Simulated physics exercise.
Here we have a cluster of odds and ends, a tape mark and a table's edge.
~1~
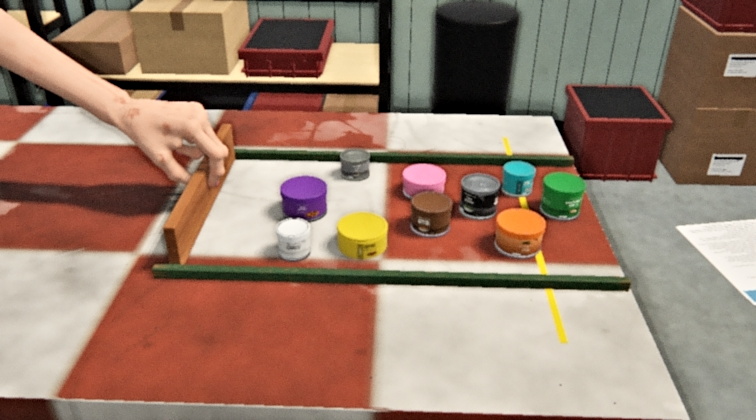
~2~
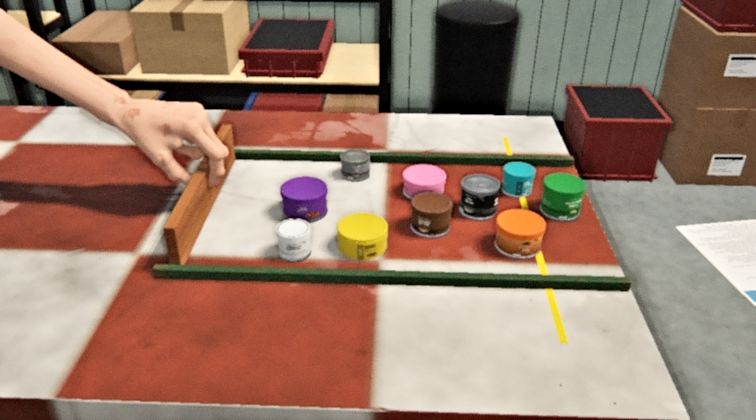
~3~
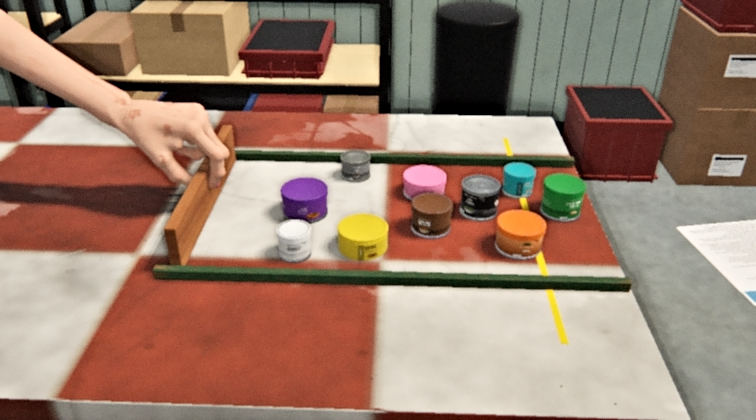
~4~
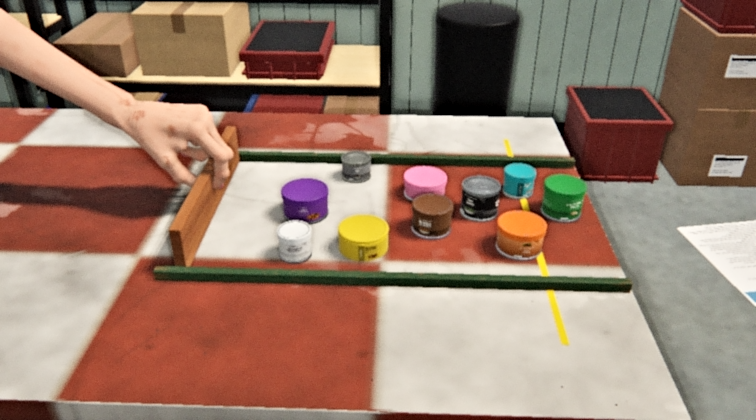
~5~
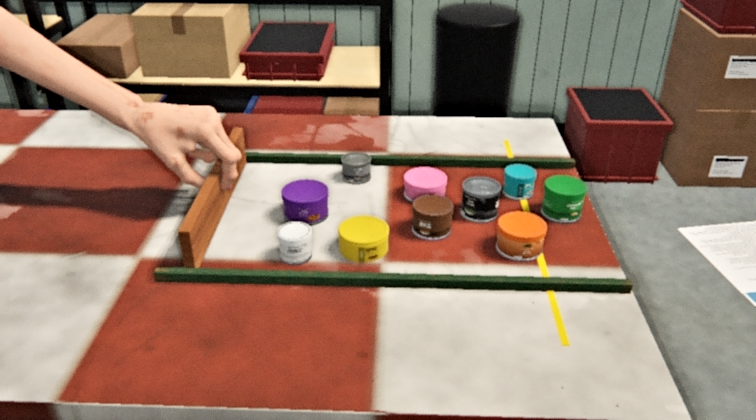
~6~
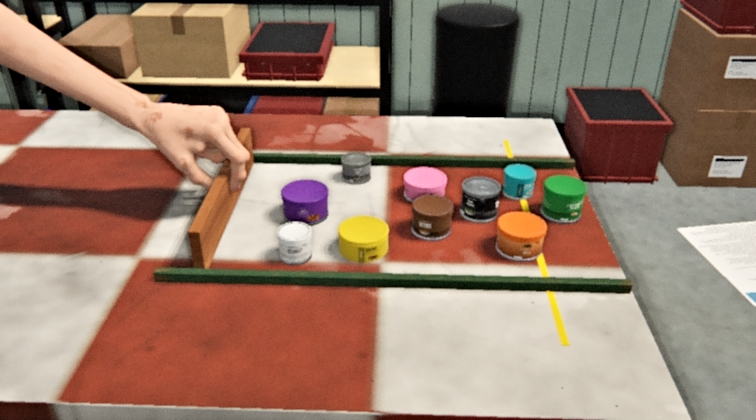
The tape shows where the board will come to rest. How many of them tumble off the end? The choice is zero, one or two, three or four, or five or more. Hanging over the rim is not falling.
In the end the number that fall off is one or two.
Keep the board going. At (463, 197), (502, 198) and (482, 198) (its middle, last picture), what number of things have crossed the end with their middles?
In that order 0, 0 and 0.
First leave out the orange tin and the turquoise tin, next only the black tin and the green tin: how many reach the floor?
First 1, then 0.
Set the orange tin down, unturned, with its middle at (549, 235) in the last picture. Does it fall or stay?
Then it stays on.
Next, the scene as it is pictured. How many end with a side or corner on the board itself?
5 of them.
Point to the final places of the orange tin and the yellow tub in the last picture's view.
The orange tin at (613, 249), the yellow tub at (562, 238).
A little later, none off yet; green tin at rest near (563, 199); turquoise tin at rest near (519, 182); orange tin at rest near (520, 237).
Next, none off yet; green tin moving near (569, 200); turquoise tin moving near (525, 178); orange tin shifted about its own width near (554, 242).
When it is over, the number that fall off is one or two; down, green tin.
